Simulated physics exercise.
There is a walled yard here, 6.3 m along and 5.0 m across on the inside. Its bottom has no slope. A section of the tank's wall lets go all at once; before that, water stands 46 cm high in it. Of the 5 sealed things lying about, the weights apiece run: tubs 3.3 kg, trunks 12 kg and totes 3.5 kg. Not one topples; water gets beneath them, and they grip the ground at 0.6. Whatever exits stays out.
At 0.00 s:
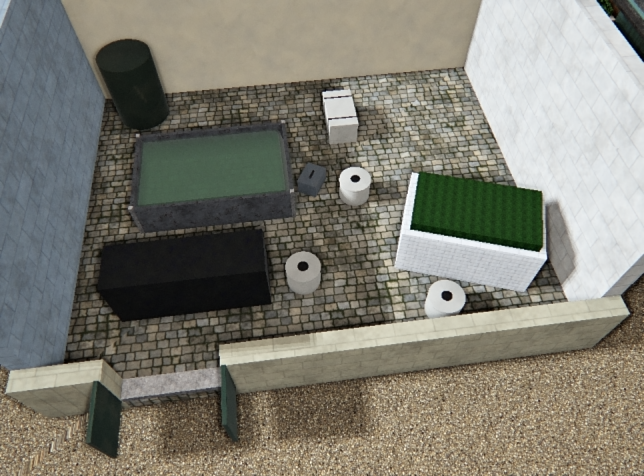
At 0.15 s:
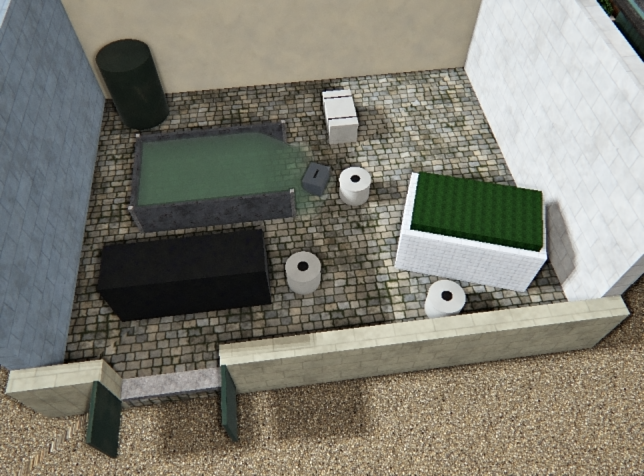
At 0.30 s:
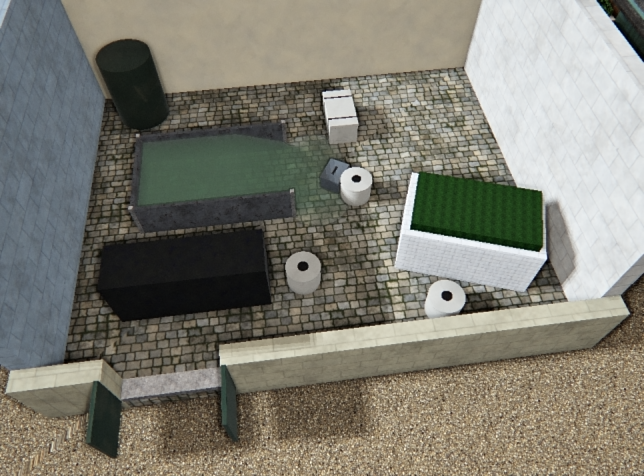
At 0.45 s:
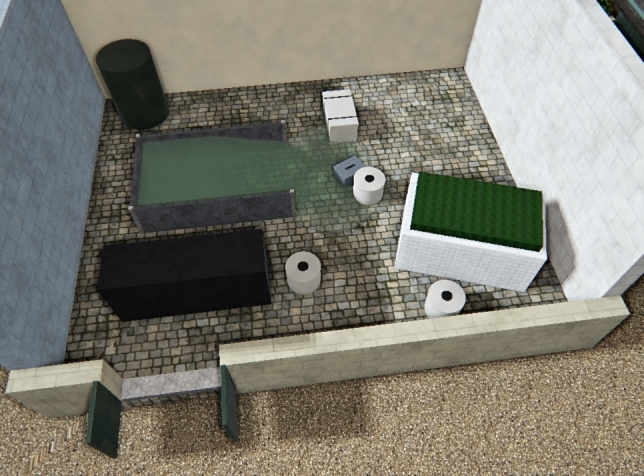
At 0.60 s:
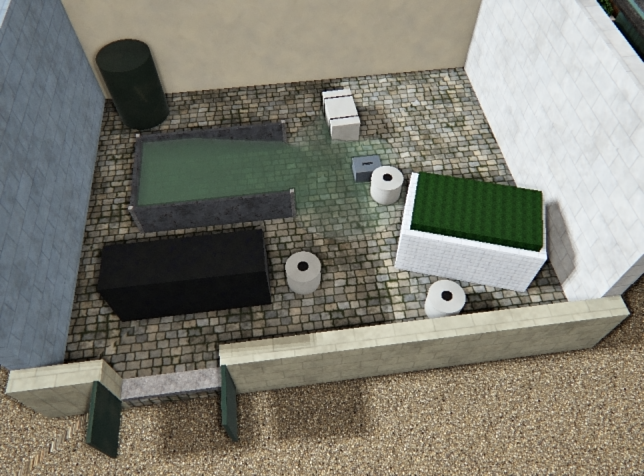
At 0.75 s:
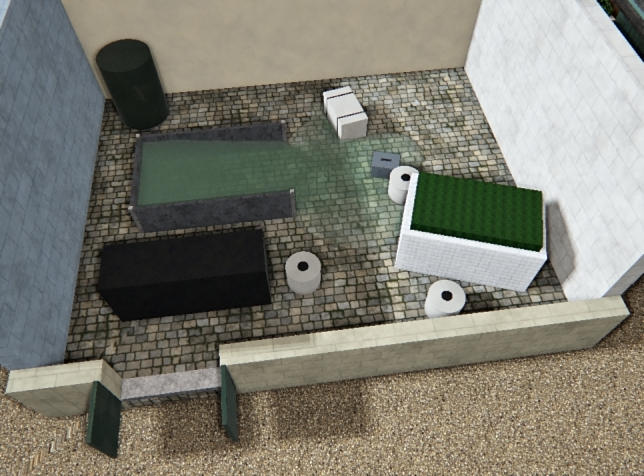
Walled cobbled yard with water spreading rightward from an open-ended tank, pushing a small grey box, then a white tub, along.
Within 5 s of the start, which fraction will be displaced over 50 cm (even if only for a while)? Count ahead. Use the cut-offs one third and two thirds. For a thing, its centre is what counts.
One to two thirds.
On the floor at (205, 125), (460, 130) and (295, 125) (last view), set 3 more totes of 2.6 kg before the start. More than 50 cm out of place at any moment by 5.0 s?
First falls shy, second exceeds it, third falls shy.
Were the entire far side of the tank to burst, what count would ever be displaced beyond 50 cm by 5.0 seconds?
The answer then is 1.
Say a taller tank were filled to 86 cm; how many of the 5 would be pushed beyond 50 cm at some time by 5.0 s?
With that change, 4 of them.
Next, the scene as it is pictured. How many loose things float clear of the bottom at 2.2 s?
I'd say 2 of them.
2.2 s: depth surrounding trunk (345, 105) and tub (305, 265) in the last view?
I'd put it at 4 cm and 0 cm respectively.
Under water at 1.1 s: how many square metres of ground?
9.5 m2.
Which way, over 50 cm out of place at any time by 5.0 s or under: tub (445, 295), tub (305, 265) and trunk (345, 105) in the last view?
In turn: Under, short of it, over.
After 1.1 s 2 of 5 are over 50 cm from their spots; 1 afloat.
After 2.2 s 3 of 5 are over 50 cm from their spots; 2 afloat.
After 3.5 s 3 of 5 are over 50 cm from their spots; 3 afloat.
After 5.0 s 2 of 5 are over 50 cm from their spots, and 3 have been at some point; 4 afloat.
